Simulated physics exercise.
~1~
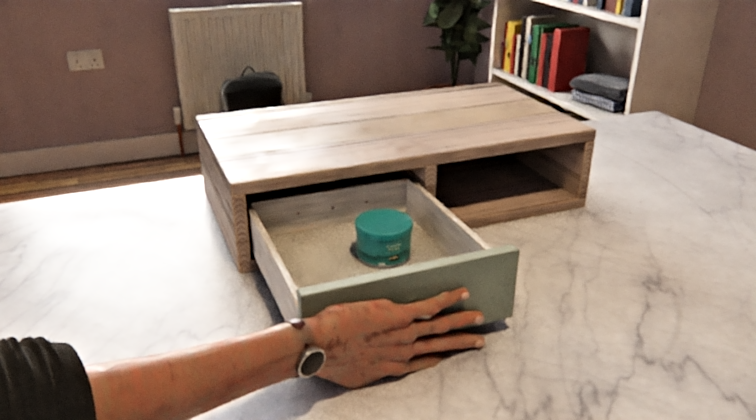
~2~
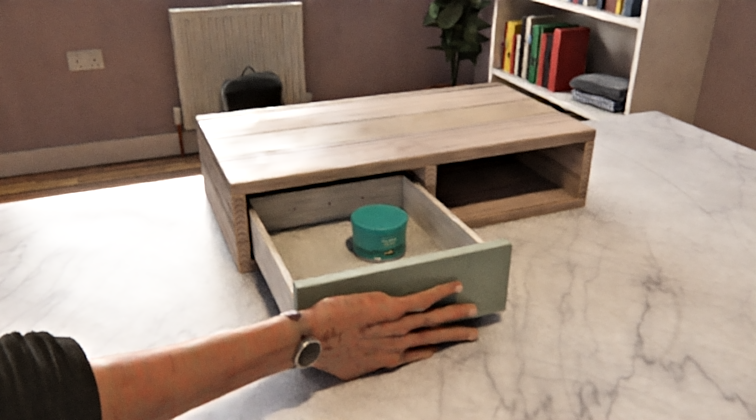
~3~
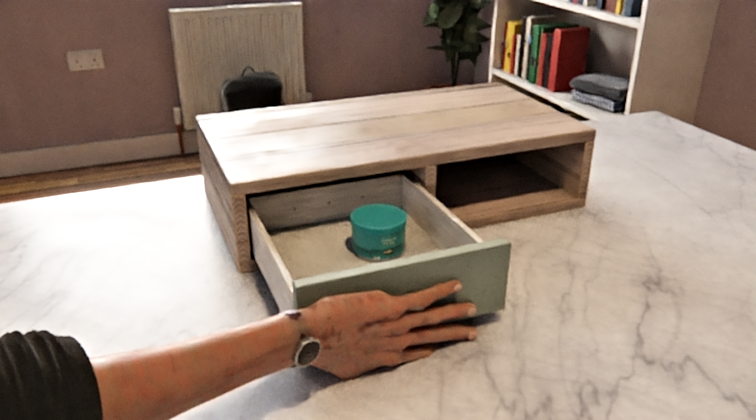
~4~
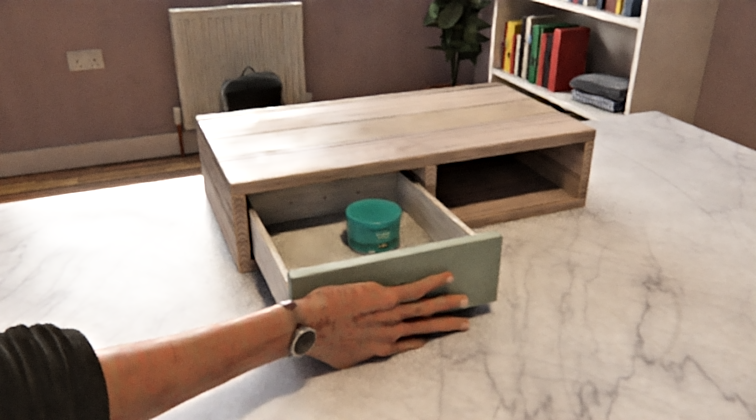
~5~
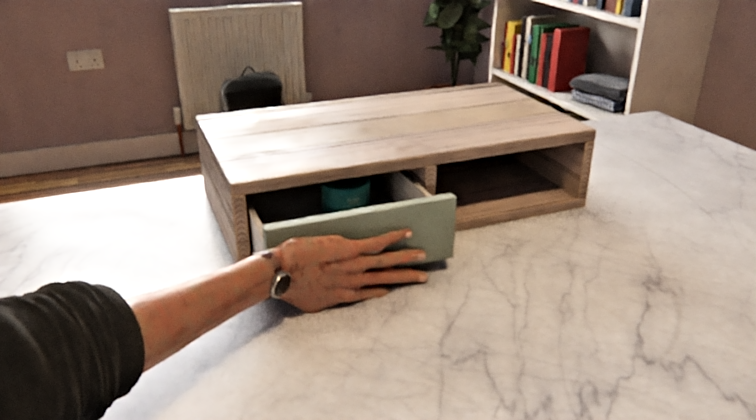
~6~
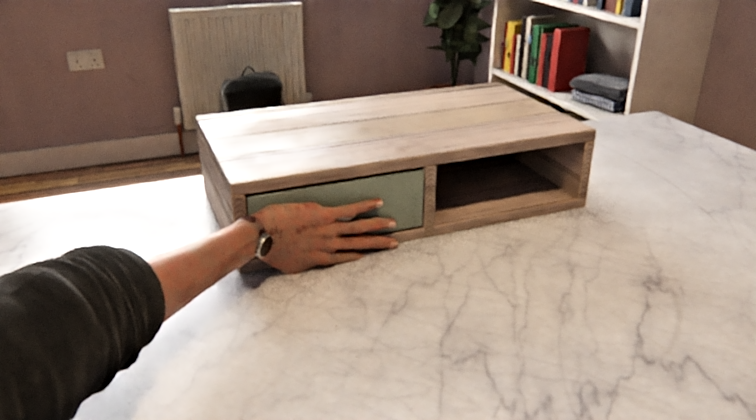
A pale green-fronted drawer holding a round turquoise tin stands open at the left side of a low wooden cabinet, beside an empty compartment on the right. The cabinet sits on a white marble-patterned surface, seen from slightly above by a still camera, with a bookshelf, a plant and a pale panel behind. A hand in a dark sleeve and wristwatch presses flat against the drawer front, easing it in slightly, then pausing. It pushes again, and the tin rides inward with the drawer beneath the top. Finally the drawer closes, hiding the tin, the hand still against its front.
